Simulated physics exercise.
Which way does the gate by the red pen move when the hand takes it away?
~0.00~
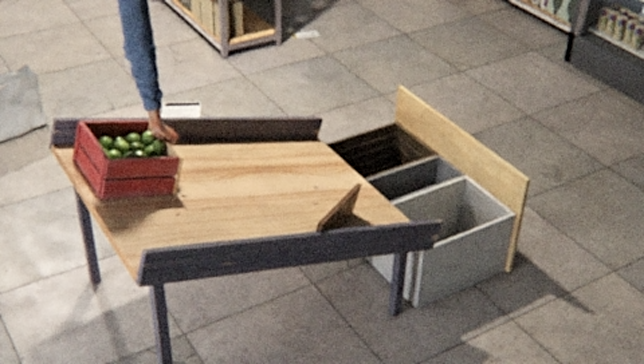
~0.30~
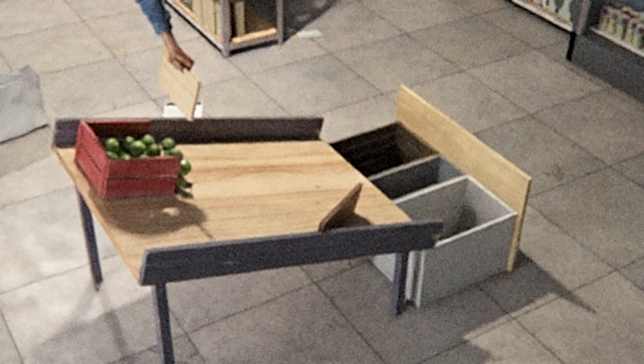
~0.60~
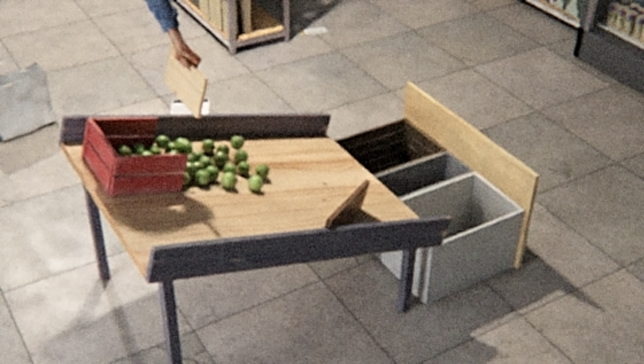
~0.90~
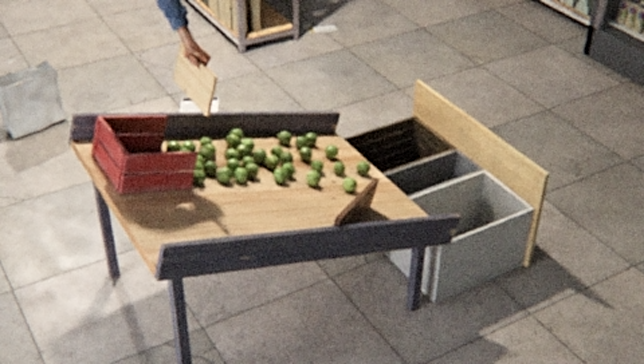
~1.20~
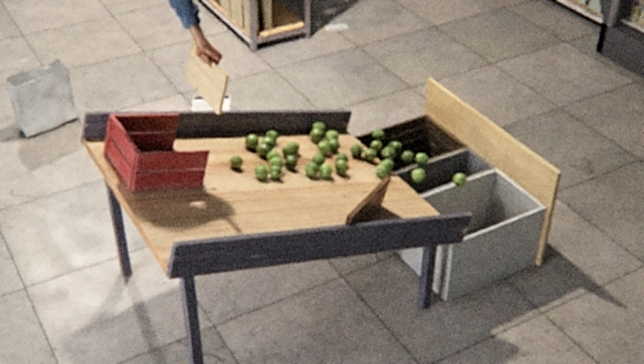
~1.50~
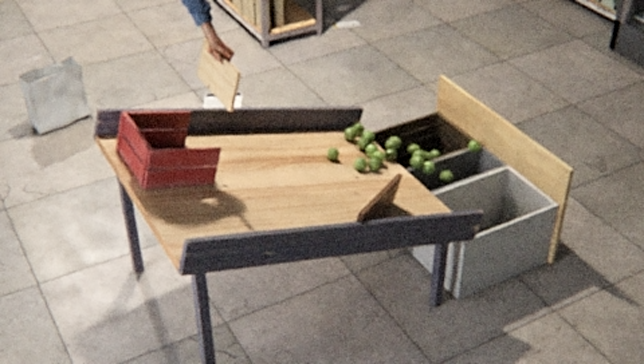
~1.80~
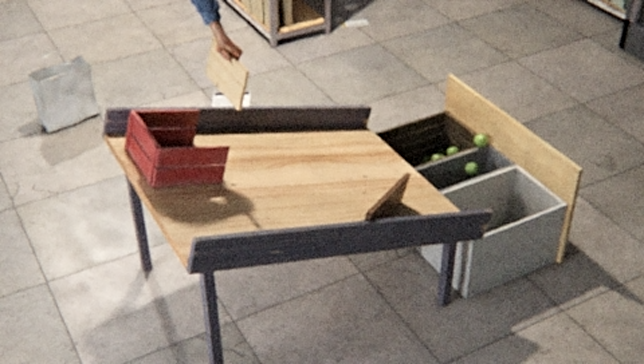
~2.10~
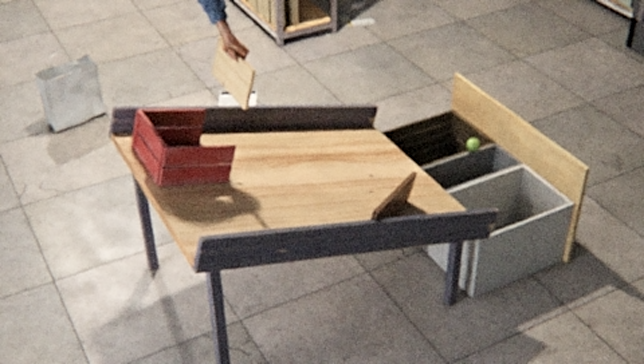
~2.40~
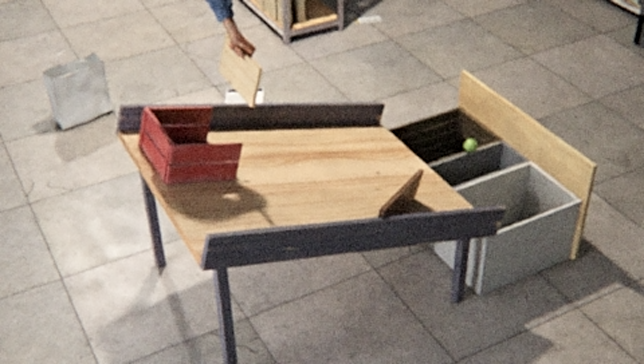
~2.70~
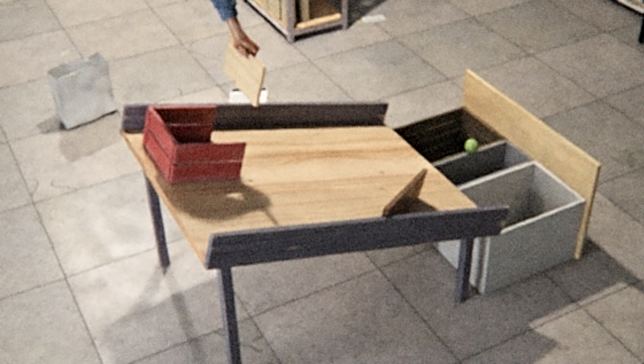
The gate moves up, lifted clear of the apples by the hand.
